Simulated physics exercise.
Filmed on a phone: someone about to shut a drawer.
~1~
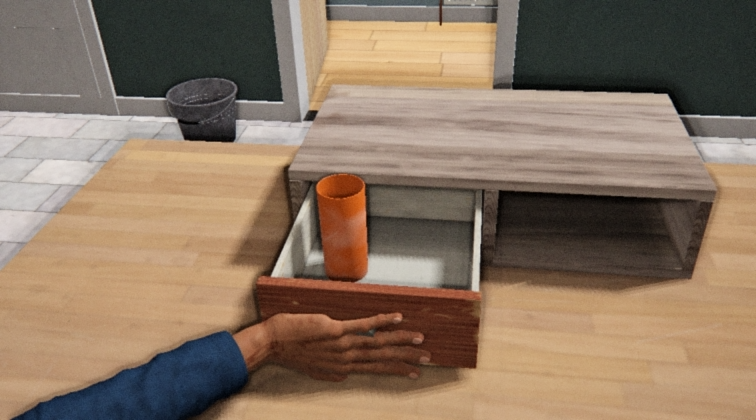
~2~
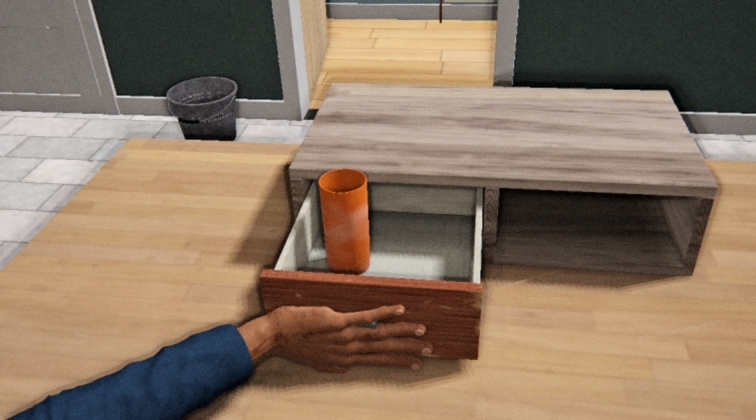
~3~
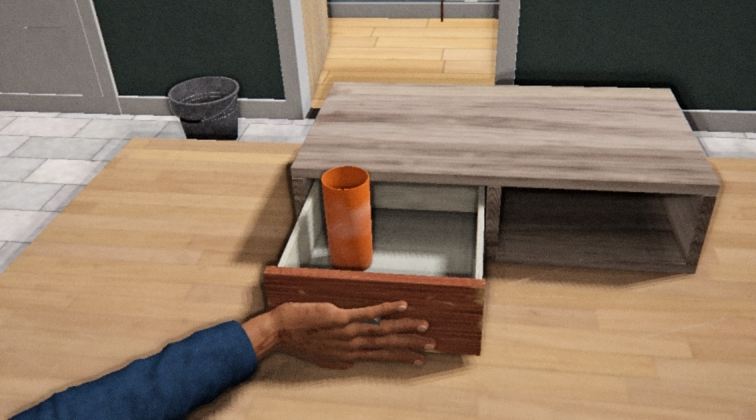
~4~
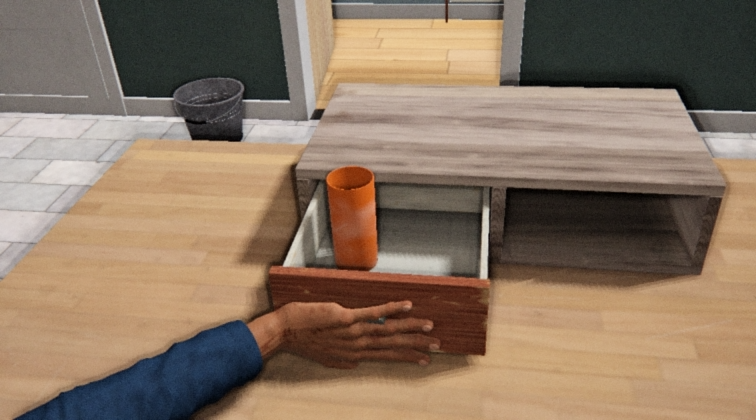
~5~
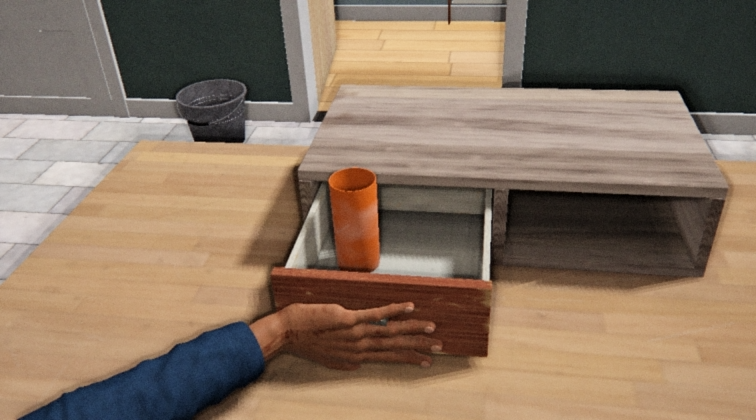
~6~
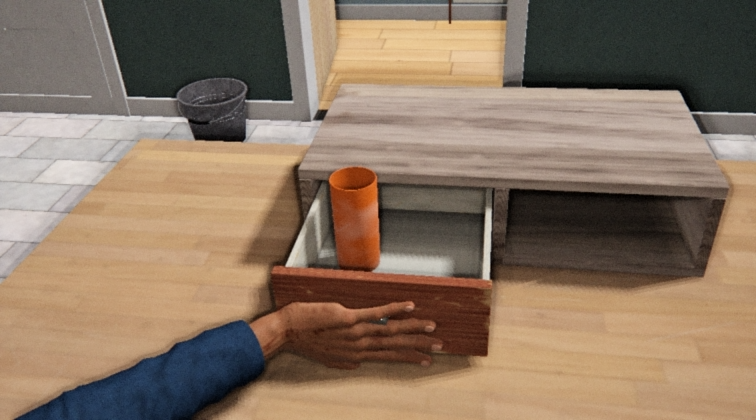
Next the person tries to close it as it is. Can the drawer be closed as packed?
In the end, the drawer refuses to shut.
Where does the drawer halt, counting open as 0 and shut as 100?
About 55 percent.
Then, 0.34 s past the last view, drawer starting in.
Then, 0.52 s past the last view, drawer about half in.
Finally, the drawer jams.
